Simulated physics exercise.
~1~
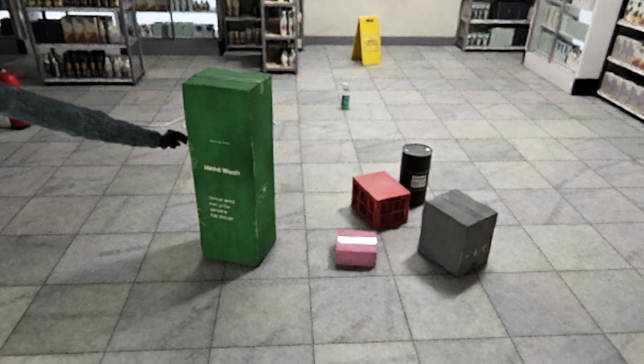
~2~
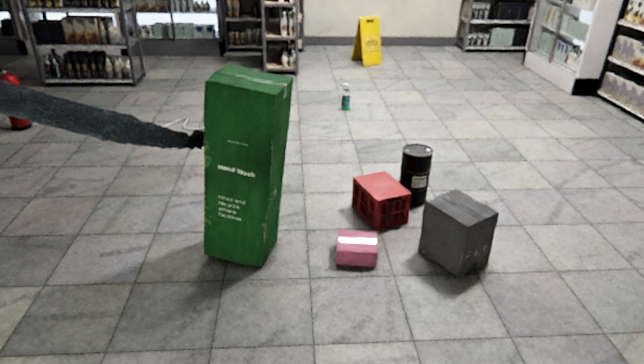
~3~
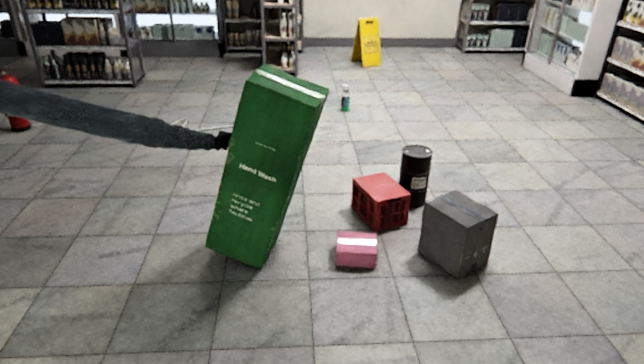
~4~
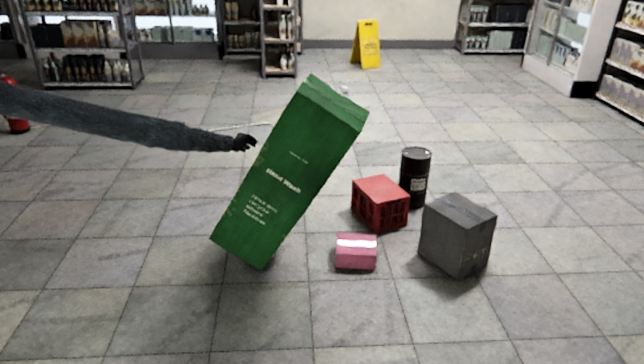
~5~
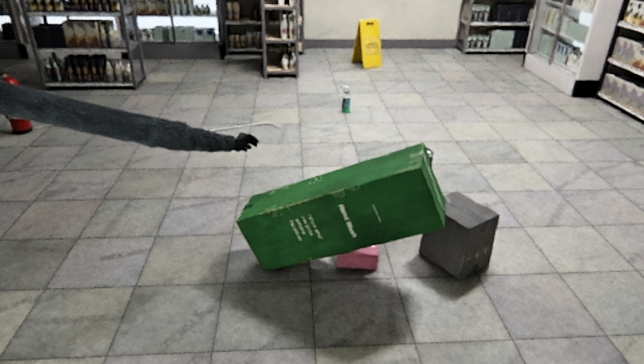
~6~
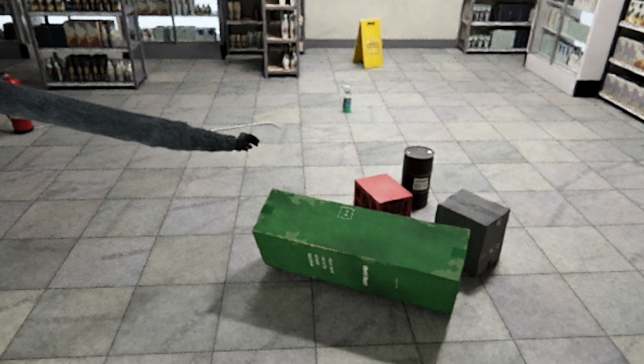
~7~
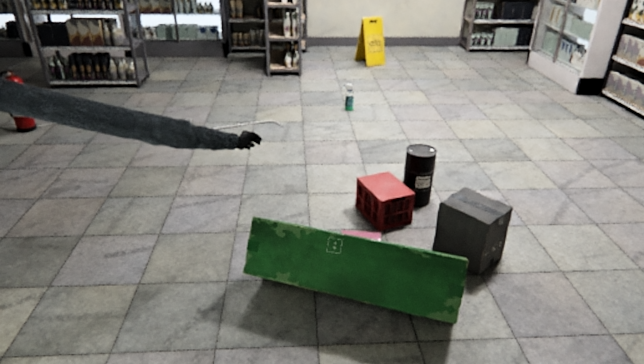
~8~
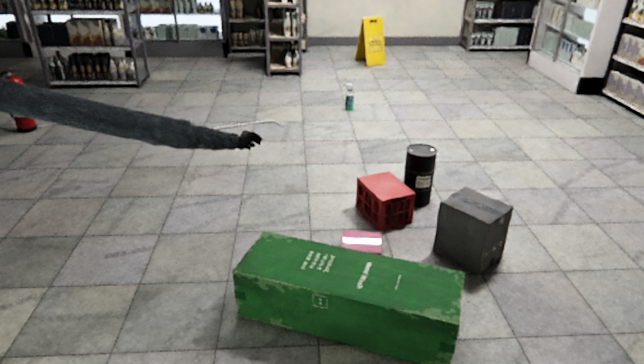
On a shop floor, a dark-sleeved arm pushes a tall green box, which topples right, nudges a grey box and settles flat.
